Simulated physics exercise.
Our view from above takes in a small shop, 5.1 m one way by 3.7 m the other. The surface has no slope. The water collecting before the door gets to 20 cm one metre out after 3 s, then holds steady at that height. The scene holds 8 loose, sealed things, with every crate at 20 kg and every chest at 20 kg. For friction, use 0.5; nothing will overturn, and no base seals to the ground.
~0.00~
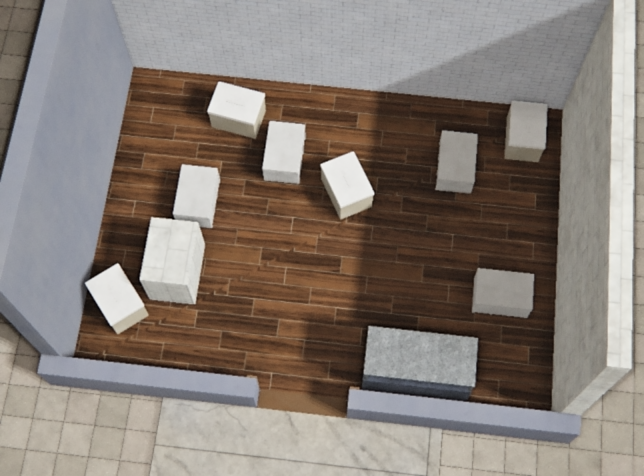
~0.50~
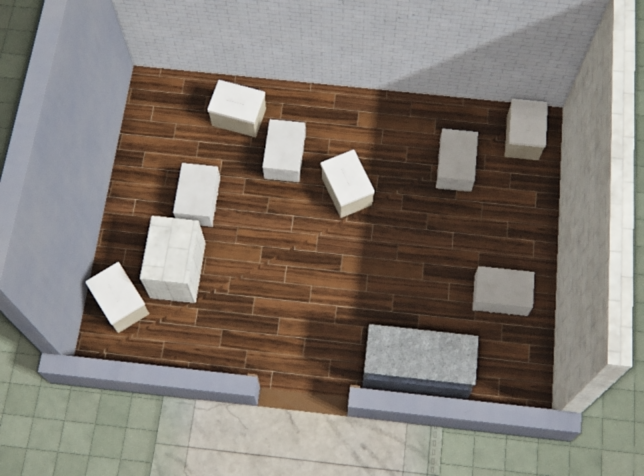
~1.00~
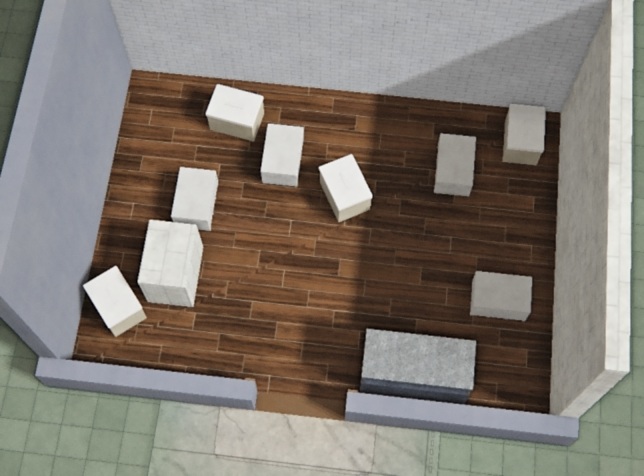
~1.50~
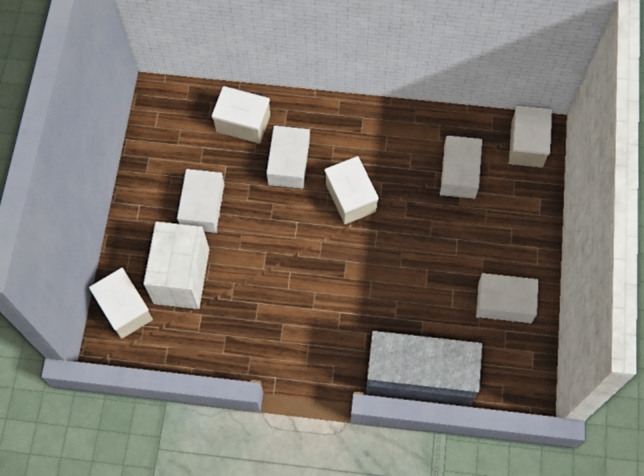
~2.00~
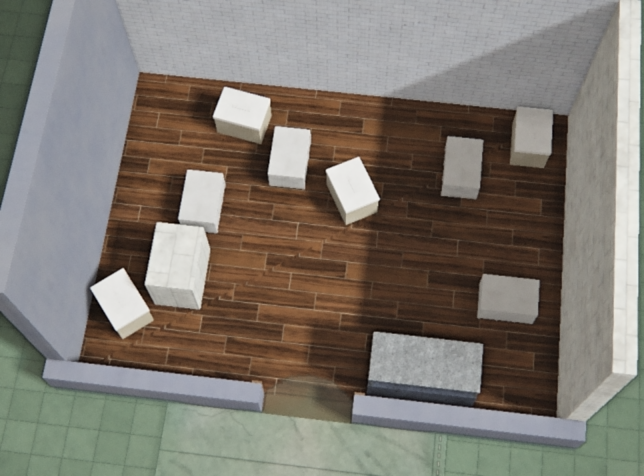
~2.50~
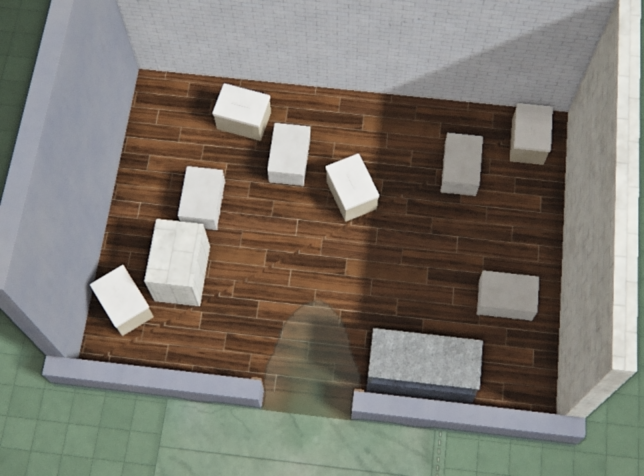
A small shop stands still as greenish water covers the ground outside and enters the doorway.
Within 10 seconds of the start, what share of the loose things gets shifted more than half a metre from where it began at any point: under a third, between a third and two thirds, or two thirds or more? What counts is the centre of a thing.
Lowest band: Under a third.
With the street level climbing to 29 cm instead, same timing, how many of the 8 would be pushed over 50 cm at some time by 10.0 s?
Then it comes to 6.
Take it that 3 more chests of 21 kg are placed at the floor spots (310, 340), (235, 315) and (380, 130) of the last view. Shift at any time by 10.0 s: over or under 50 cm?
For each in turn I get a greater distance, a smaller distance and a smaller distance.
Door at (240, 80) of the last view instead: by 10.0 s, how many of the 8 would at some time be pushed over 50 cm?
Then 3 of them would.
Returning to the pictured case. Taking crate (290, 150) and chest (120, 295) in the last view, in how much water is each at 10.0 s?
Roughly 8 and 3 cm.
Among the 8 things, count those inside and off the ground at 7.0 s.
The count is 0.
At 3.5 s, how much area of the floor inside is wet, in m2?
I'd put it close to 4.0 m2.
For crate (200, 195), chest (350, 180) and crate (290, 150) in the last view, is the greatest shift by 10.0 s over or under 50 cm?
Same order as the question: Smaller, greater, smaller.
After 3.5 s 0 of 8 are over 50 cm from their spots; 0 afloat.
After 4.5 s 0 of 8 are over 50 cm from their spots; 0 afloat.
After 7.0 s 0 of 8 are over 50 cm from their spots; 0 afloat.
After 10.0 s 1 of 8 are over 50 cm from their spots, and 1 have been at some point; 2 afloat.
